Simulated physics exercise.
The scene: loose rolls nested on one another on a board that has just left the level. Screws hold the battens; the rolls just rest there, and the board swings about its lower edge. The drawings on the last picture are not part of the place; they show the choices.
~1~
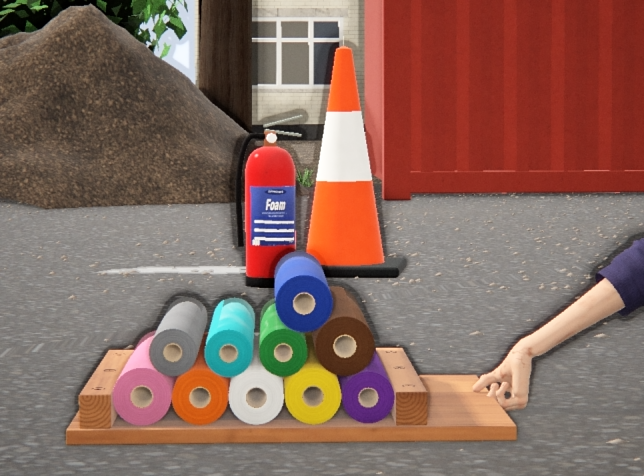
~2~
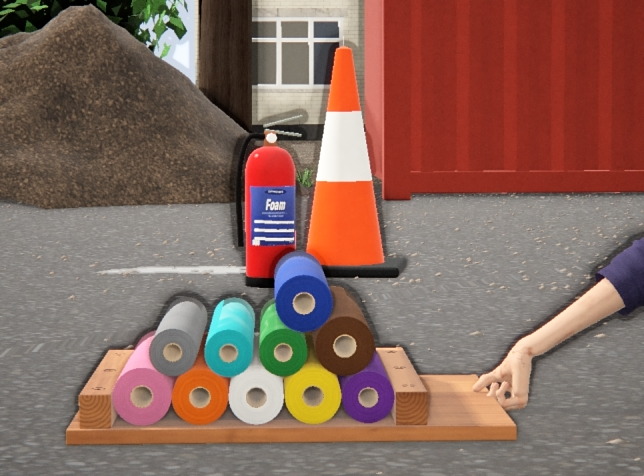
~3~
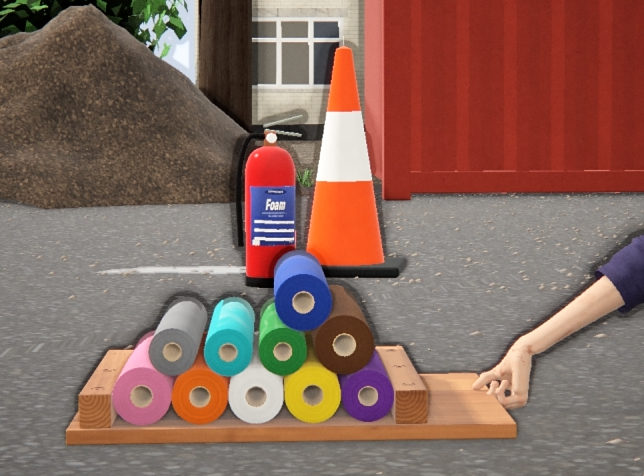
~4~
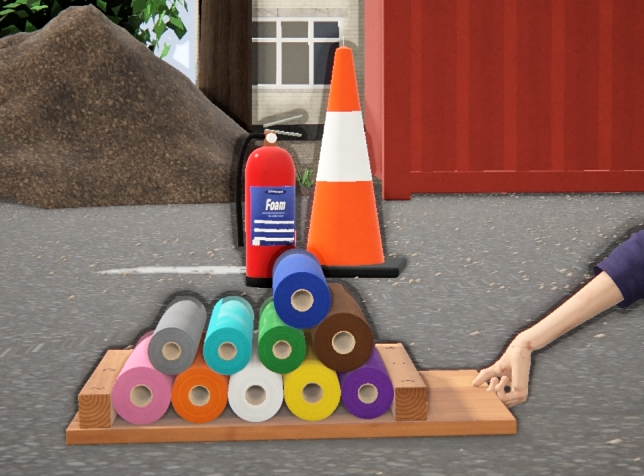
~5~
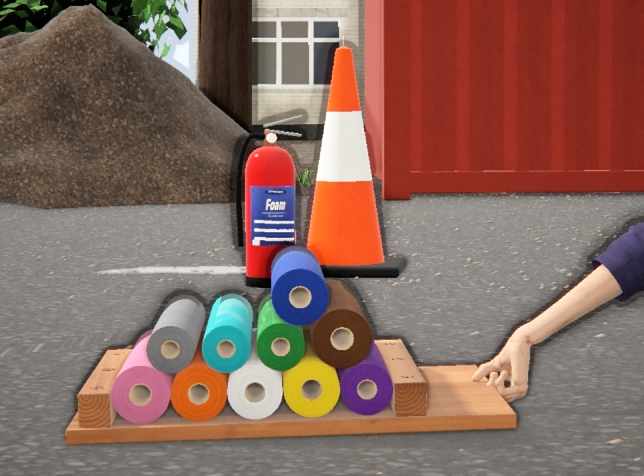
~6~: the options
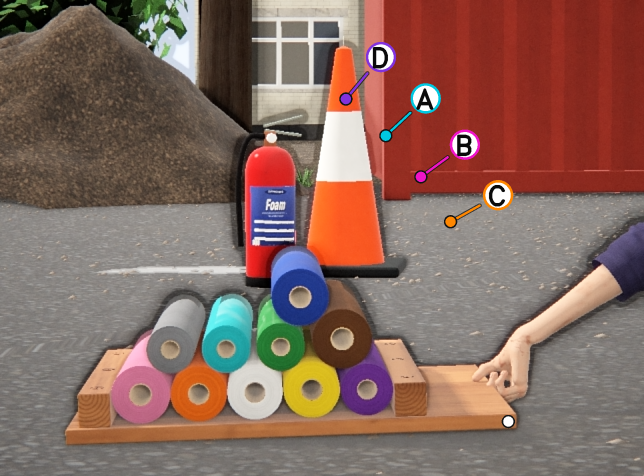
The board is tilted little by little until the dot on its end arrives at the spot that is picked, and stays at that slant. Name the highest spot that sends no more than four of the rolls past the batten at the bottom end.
The highest mark that will do is C.
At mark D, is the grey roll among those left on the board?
The grey roll: No.
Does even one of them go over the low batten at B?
Yes, at B.
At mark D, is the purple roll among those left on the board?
The purple roll: Yes.
On the copy, A at (386, 136); B at (421, 177); C at (450, 222); D at (346, 99); the white dot at (508, 421).
On C. First, board at 20°.
Then, board at 29°.
Finally, board at 29°, four over the low batten (turquoise, grey, green, blue).
By contrast, A five over the low batten; B five over the low batten; D five over the low batten.
